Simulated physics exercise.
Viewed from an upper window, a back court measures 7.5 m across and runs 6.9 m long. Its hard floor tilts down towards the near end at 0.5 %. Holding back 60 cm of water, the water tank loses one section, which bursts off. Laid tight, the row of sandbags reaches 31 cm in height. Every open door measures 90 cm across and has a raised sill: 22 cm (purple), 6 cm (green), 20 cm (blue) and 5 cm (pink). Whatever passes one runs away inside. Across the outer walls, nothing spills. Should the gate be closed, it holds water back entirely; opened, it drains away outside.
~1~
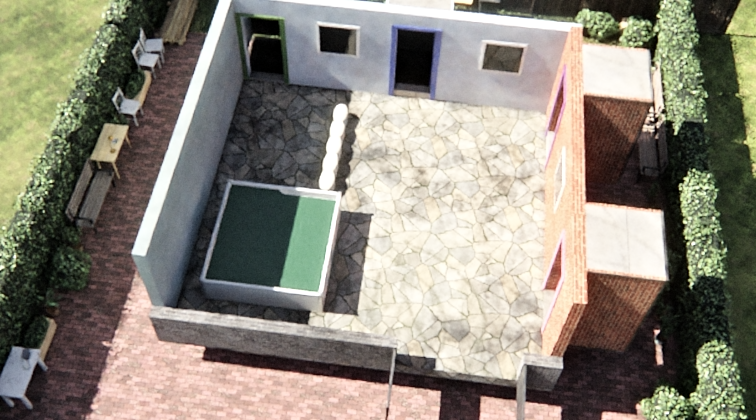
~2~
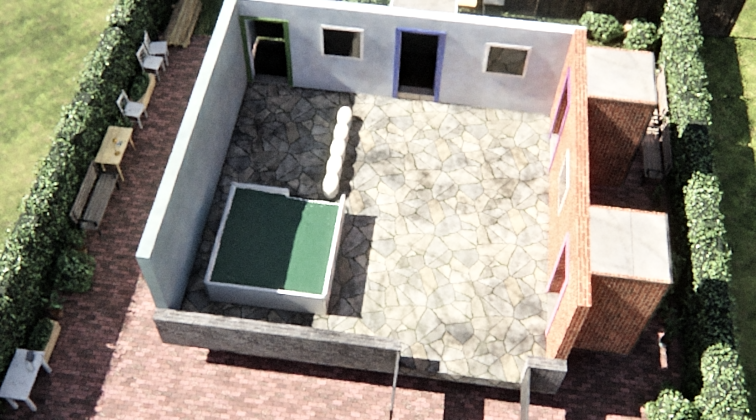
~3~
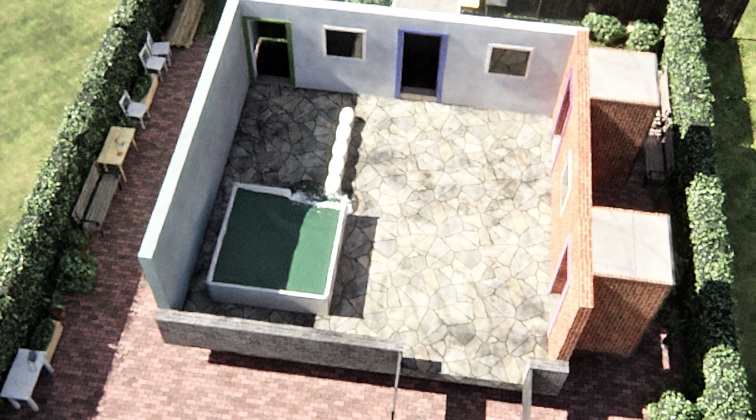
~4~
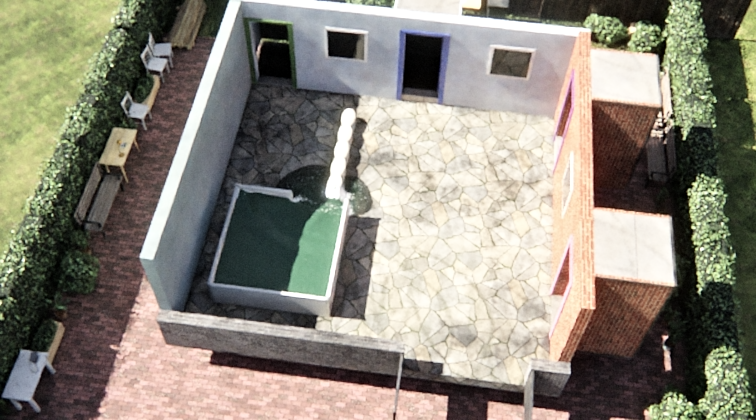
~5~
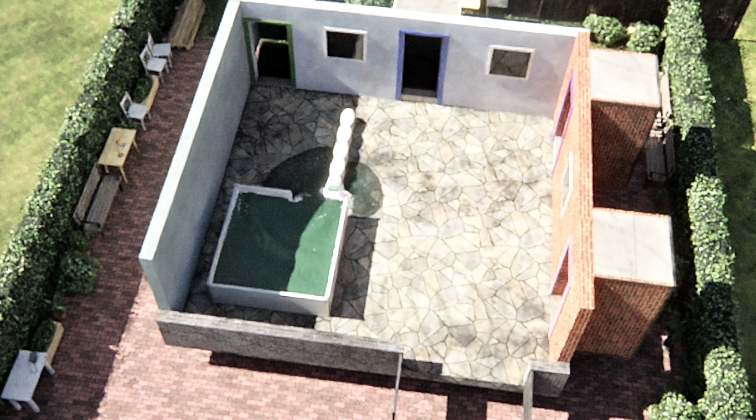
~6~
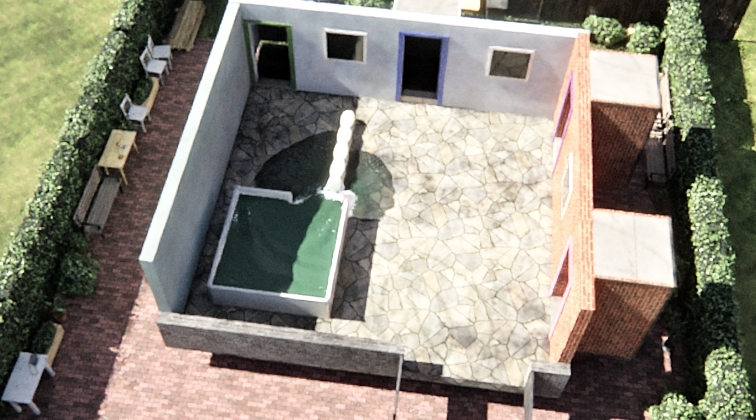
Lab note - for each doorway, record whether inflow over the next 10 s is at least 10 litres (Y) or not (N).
At the purple door the water let in will remain short of the limit. At the green door the water let in will surpass the limit. At the blue door the water let in will remain short of the limit. At the pink door the water let in will remain short of the limit.
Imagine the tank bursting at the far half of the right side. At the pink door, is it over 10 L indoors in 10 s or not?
Against that limit: Pink beyond it.
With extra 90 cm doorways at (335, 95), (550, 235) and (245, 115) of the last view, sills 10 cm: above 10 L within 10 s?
Check each in turn: The first succeeds, the second fails, the third succeeds.
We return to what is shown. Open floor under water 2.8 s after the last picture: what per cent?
Close to 55 in a hundred.
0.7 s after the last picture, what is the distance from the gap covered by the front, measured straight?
That works out near 3.8 m.
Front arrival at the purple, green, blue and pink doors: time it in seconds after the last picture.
So, purple at 2.2 s, then green at 1.0 s, blue at 1.2 s, and pink at 5.0 s.
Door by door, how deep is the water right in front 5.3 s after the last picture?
In centimetres - purple: 11, green: 13, blue: 5, pink: 1.
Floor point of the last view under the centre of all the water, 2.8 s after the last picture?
The water's centre sits at about (321, 199).
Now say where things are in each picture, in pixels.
Still water, 60 cm deep, in the water tank at (273, 237), in the first picture.
Water pours out on the water tank's far side and has run 0.7 m, to a hidden place; typically 10 cm deep outside, 60 cm at the water tank's back, in the second picture.
Water pours out on the water tank's far side and has run 0.9 m, to (298, 185); typically 12 cm deep outside, 60 cm at the water tank's back, in the third picture.
The front is at (309, 168), 1.3 m from the gap on the water tank's far side; 1.9 m2 of floor is under water; 60 cm left at the back of the water tank, in the fourth picture.
The front is at (323, 150), 1.8 m from the gap on the water tank's far side; 3.0 m2 of floor is under water; 60 cm left at the back of the water tank, in the fifth picture.
Water pours out on the water tank's far side and has run 2.4 m, to (327, 134); typically 4 cm deep outside, 60 cm at the water tank's back, in the sixth picture.
Then, 0.7 s after the last picture water covers 25 % of the floor and is deepest (50 cm) near (331, 203); purple door not reached, green door not reached, blue door not reached, pink door not reached.
Then, 1.5 s after the last picture water covers 45 % of the floor and is deepest (44 cm) near (331, 203); purple door not reached, green door 17 cm at the sill, 15 L in, blue door 6 cm at the sill, 0 L in, pink door not reached.
Then, 2.8 s after the last picture water covers 55 % of the floor and is deepest (29 cm) near (331, 203); purple door 8 cm at the sill, 0 L in, green door 23 cm at the sill, 129 L in, blue door 11 cm at the sill, 0 L in, pink door not reached.
Then, 5.3 s after the last picture water covers 60 % of the floor and is deepest (21 cm) near (331, 203); purple door 11 cm at the sill, 0 L in, green door 13 cm at the sill, 243 L in, blue door 5 cm at the sill, 0 L in, pink door 1 cm at the sill, 0 L in.
Then, 9.3 s after the last picture water covers 90 % of the floor and is deepest (14 cm) near (331, 203); purple door 8 cm at the sill, 0 L in, green door 10 cm at the sill, 307 L in, blue door 3 cm at the sill, 0 L in, pink door 4 cm at the sill, 0 L in.
